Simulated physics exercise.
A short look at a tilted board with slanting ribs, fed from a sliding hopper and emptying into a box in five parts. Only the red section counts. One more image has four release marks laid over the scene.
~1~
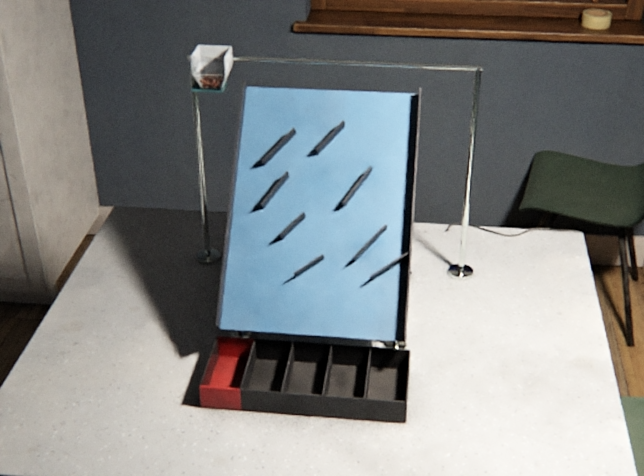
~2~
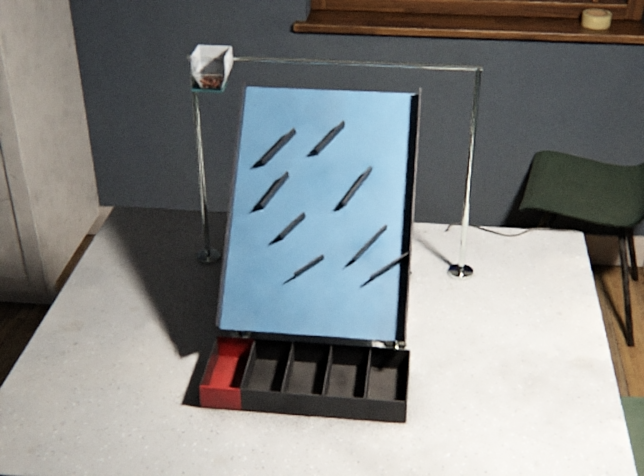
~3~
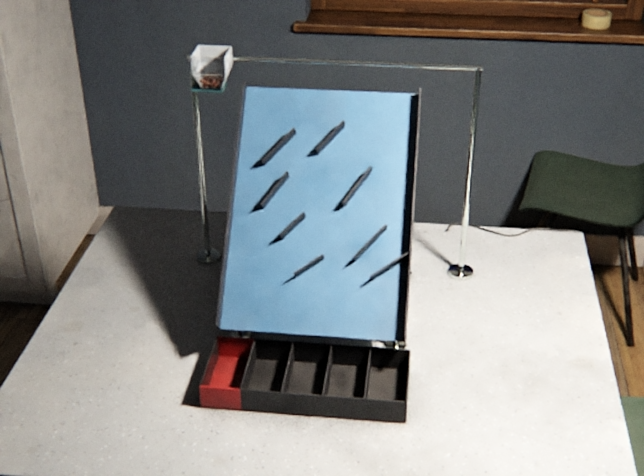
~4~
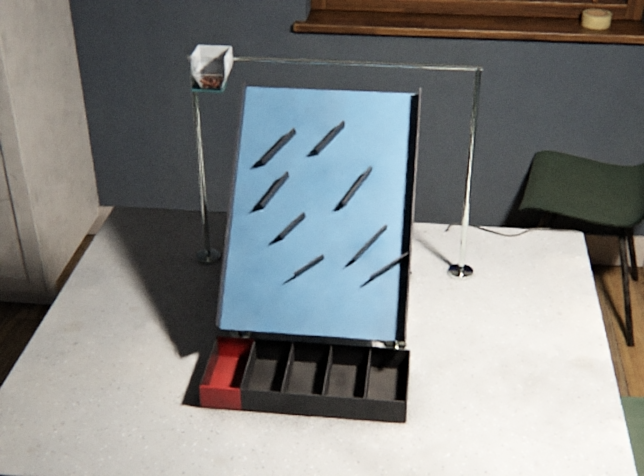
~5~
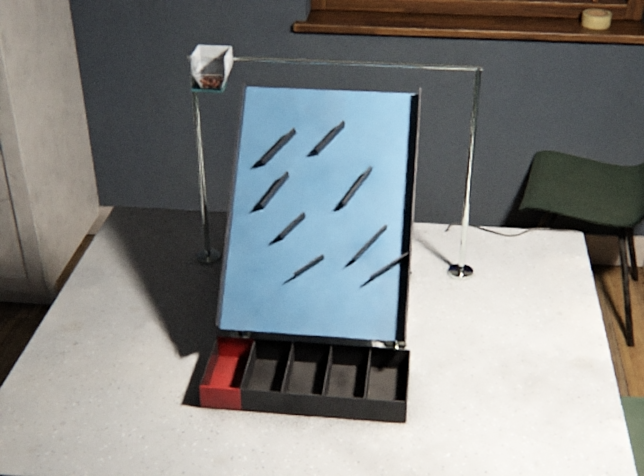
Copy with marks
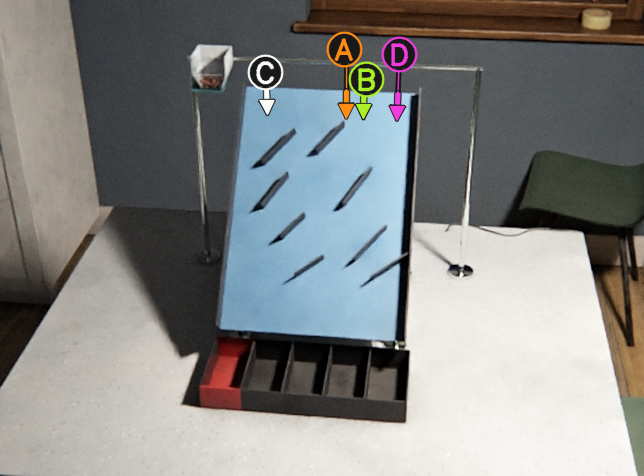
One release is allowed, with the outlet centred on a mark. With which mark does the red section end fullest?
Choose C.
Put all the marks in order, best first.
C, A, B, D.
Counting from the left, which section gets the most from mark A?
The first from the left.
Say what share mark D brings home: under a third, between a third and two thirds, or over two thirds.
Under a third.
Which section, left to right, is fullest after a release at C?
It is the first one.
On the marked copy, mark A meets the board at (346, 113); mark B meets the board at (363, 113); mark C meets the board at (267, 109); mark D meets the board at (397, 115).
With A, about two thirds in the red section, about a quarter in other sections, a small part outside the box.
With B, about half in the red section, about half in other sections.
With C, nearly all in the red section.
With D, a small part in the red section, nearly all in other sections.
